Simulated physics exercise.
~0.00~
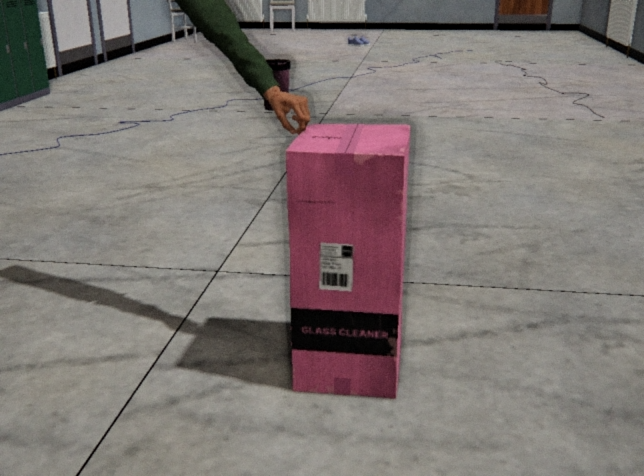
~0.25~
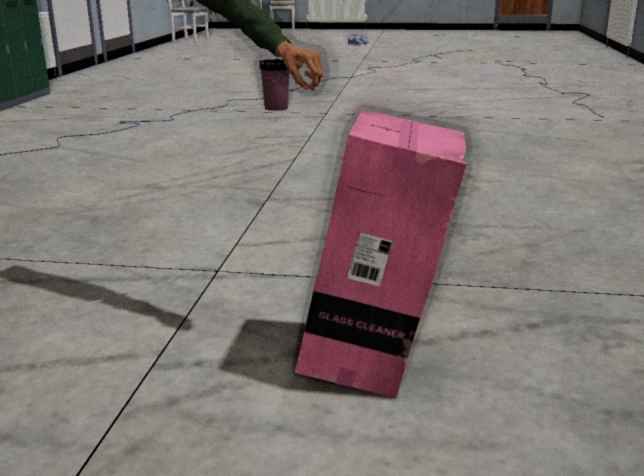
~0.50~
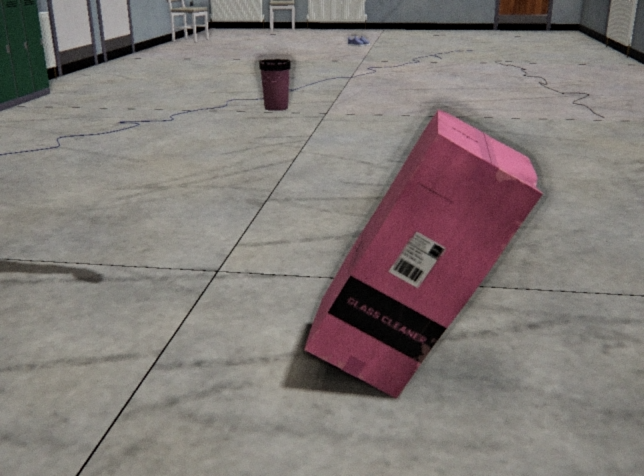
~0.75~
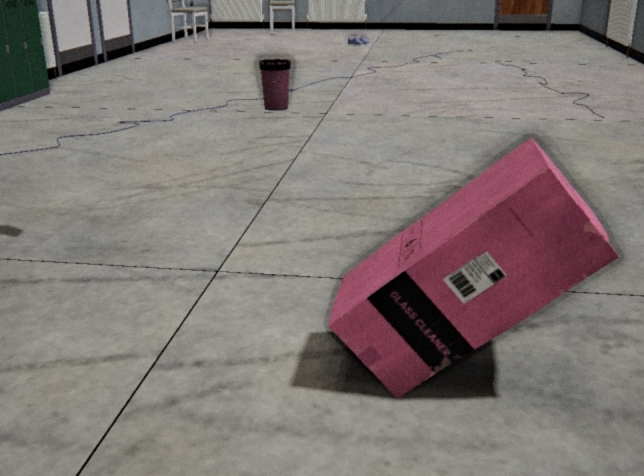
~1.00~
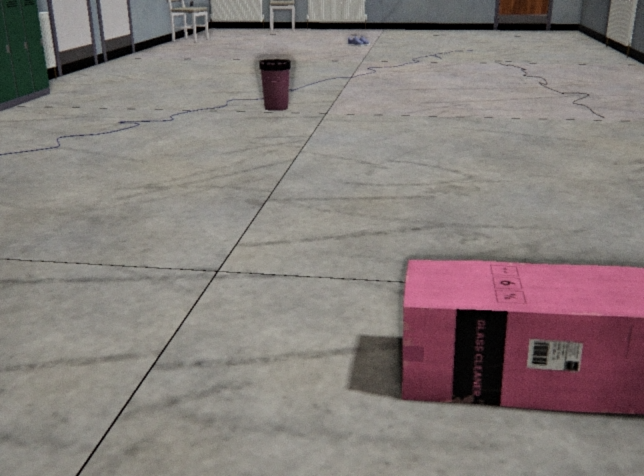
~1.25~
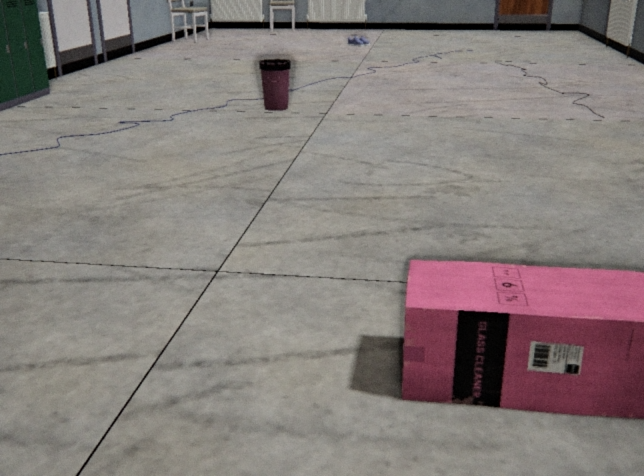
A tall pink box, pushed near its top by a hand, tips right onto its side.
